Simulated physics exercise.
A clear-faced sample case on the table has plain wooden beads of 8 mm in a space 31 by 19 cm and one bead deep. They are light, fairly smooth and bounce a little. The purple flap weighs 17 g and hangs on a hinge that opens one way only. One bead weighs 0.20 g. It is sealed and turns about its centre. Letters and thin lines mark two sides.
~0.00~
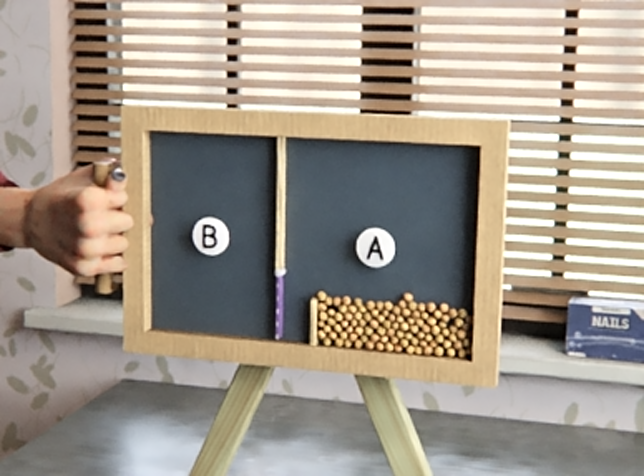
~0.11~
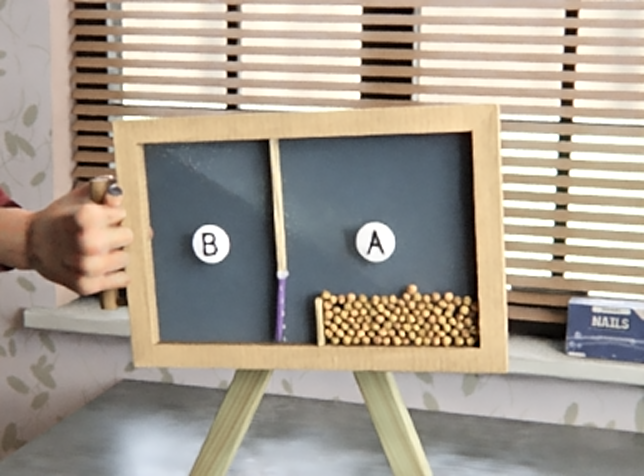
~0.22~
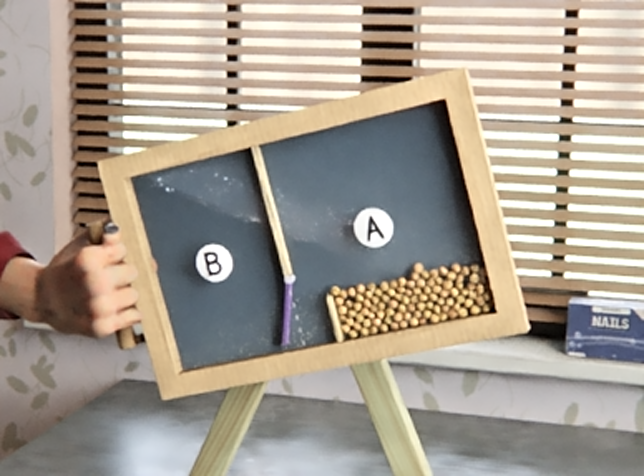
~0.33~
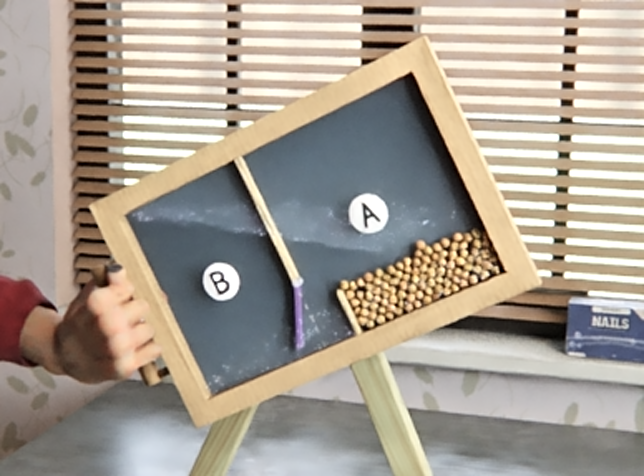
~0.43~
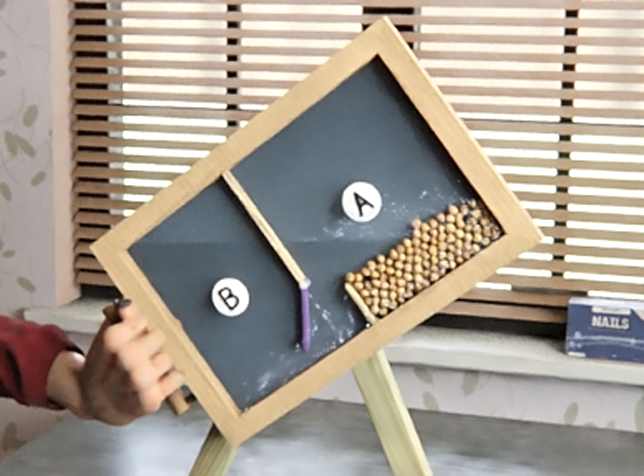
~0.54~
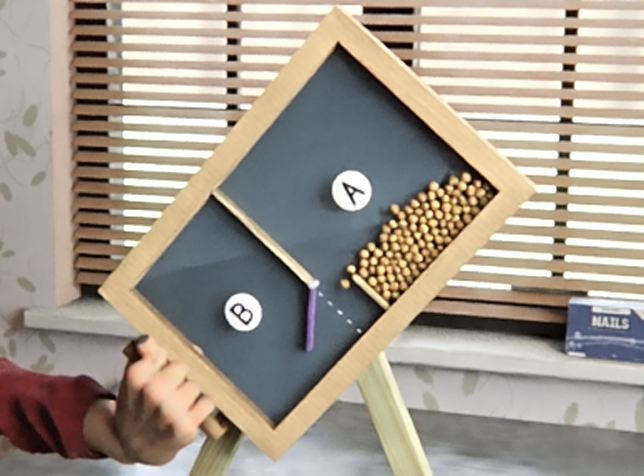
On a tabletop by a window with slatted blinds, a hand steadily turned a framed case anticlockwise to a steep slant, while the wooden beads shifted and heaped up in its right-hand corner.
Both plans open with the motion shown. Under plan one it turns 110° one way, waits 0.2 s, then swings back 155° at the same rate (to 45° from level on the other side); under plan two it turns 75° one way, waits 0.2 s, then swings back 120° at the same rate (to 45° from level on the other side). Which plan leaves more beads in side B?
Plan one.
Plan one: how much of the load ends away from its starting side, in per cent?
Some 80 per cent.
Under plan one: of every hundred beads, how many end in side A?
About 20 per cent.
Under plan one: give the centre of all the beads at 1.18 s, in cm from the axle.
Some 2 cm right and 3 cm below.
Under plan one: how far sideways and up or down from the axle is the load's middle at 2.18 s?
About 5 cm left and 9 cm below.
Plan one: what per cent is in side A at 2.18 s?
About 20 per cent.
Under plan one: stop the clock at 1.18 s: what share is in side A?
Roughly 75 per cent.
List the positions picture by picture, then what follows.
In the first frame, level; about 100 beads; load centre (394, 326); top bead (408, 298); purple flap (280, 272); A (376, 248), B (211, 236).
In the second frame, turned 5° anticlockwise; load centre (400, 320); top bead (412, 290).
In the third frame, turned 16° anticlockwise; load centre (413, 300); top bead (475, 268); wall ends (288, 274), (330, 296).
In the fourth frame, turned 28° anticlockwise; load centre (422, 278); top bead (476, 234); purple flap (297, 282) tilted 3°.
In the fifth frame, turned 38° anticlockwise; load centre (425, 257); top bead (483, 203).
In the sixth frame, turned 50° anticlockwise; load centre (419, 236); top bead (466, 177); purple flap (313, 284); A (352, 191), B (243, 312).
Plan one. After 1.18 s, it stands 110° anticlockwise; the beads' middle is 2 cm right of and 3 cm below the centre; A 75 %, B 25 %; purple flap open 58°.
After 2.18 s, it stands 32° anticlockwise; the beads' middle is 5 cm left of and 9 cm below the centre; A 20 %, B 80 %; purple flap open 41°.
After 2.98 s, it stands 45° clockwise; the beads' middle is 11 cm left of and level with the centre; A 15 %, B 85 %; purple flap open 44°.
Settled by 4.0 s, it stands 45° clockwise; A 20 %, B 80 %; purple flap open 44°.
Plan two would end with A 45 %, B 55 %.
